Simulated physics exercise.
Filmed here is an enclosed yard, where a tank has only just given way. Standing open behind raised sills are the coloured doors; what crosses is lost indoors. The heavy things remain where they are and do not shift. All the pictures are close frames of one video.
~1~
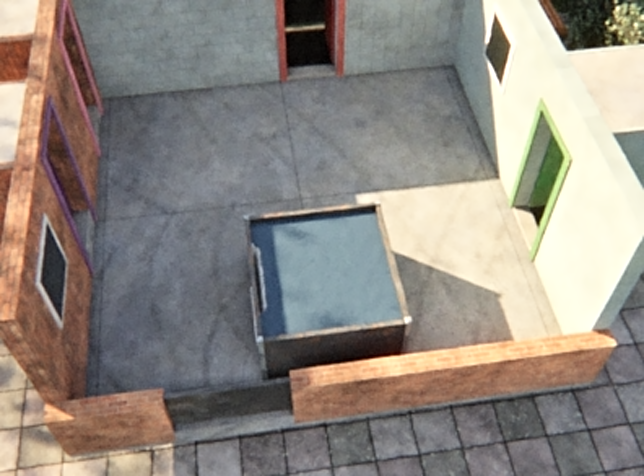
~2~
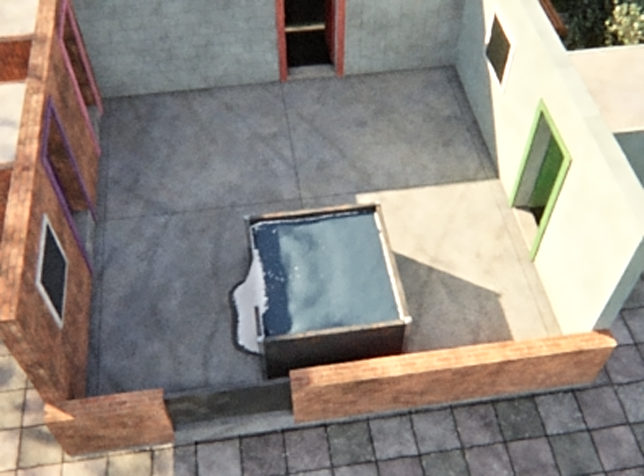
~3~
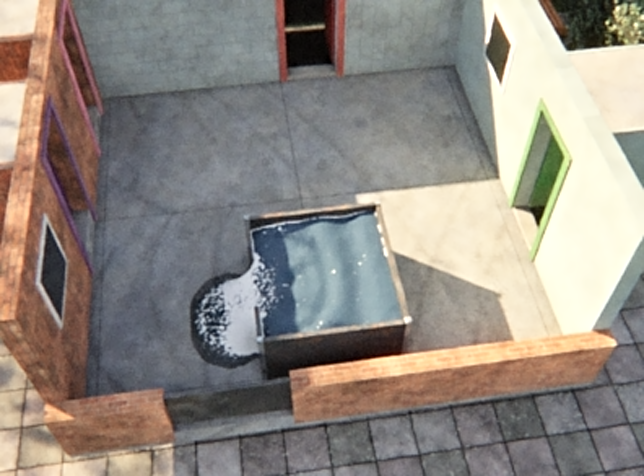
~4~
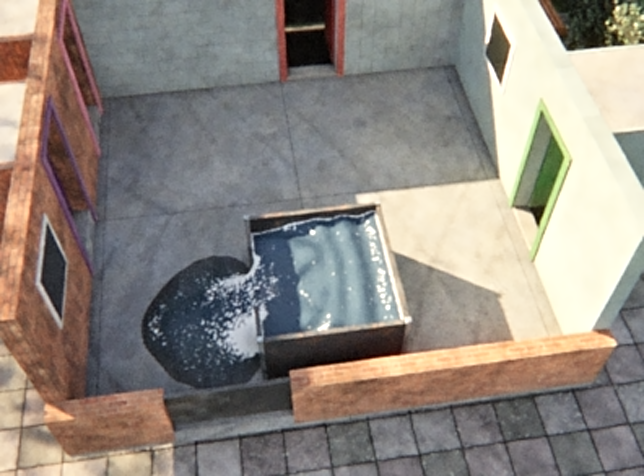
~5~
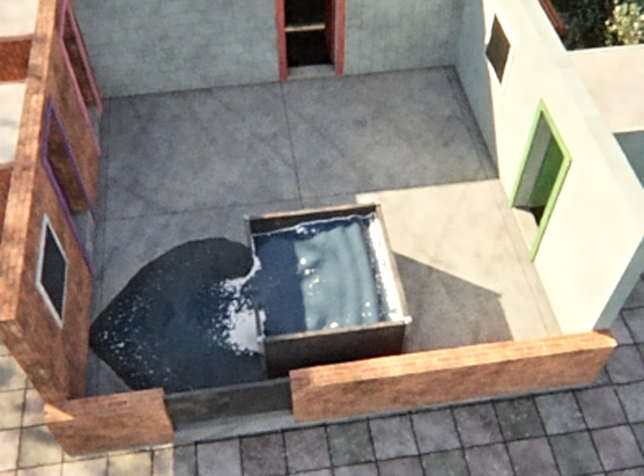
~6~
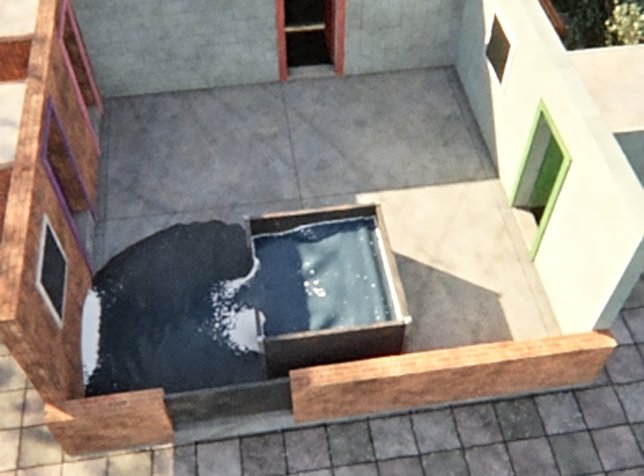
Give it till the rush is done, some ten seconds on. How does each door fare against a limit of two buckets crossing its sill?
The red door stays within the limit. The pink door stays within the limit. The green door goes past the limit. The purple door stays within the limit.
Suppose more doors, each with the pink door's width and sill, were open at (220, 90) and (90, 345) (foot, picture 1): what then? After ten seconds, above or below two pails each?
Well, the first one doesn't reach it and the next one tops it.
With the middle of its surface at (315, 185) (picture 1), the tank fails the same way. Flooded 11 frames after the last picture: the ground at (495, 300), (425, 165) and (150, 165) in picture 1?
Spared, spared, hit.
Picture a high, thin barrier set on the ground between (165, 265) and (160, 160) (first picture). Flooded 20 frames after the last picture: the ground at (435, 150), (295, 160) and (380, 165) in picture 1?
Results in order: Bone-dry / bone-dry / bone-dry.
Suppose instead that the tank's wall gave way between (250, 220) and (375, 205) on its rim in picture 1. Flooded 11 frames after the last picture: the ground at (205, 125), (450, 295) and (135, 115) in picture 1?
Submerged, untouched, submerged.
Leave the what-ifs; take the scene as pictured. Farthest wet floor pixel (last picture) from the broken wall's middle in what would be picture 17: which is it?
Best guess: Near (103, 98).
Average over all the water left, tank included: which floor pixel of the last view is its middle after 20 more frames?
Near (218, 270).
A moment on, water covers 20 % of the floor; the red door not reached, the pink door not reached, the green door not reached, the purple door wet at the sill, nothing in.
Next, water covers 30 % of the floor; the red door not reached, the pink door wet at the sill, nothing in, the green door not reached, the purple door wet at the sill, nothing in.
Then, water covers 45 % of the floor; the red door wet at the sill, nothing in, the pink door wet at the sill, nothing in, the green door not reached, the purple door wet at the sill, nothing in.
Later, water covers 75 % of the floor; the red door wet at the sill, nothing in, the pink door wet at the sill, nothing in, the green door wet at the sill, nothing in, the purple door wet at the sill, nothing in.
In the end, water covers 95 % of the floor; the red door under two buckets in, the pink door wet at the sill, nothing in, the green door over two buckets in, the purple door wet at the sill, nothing in.
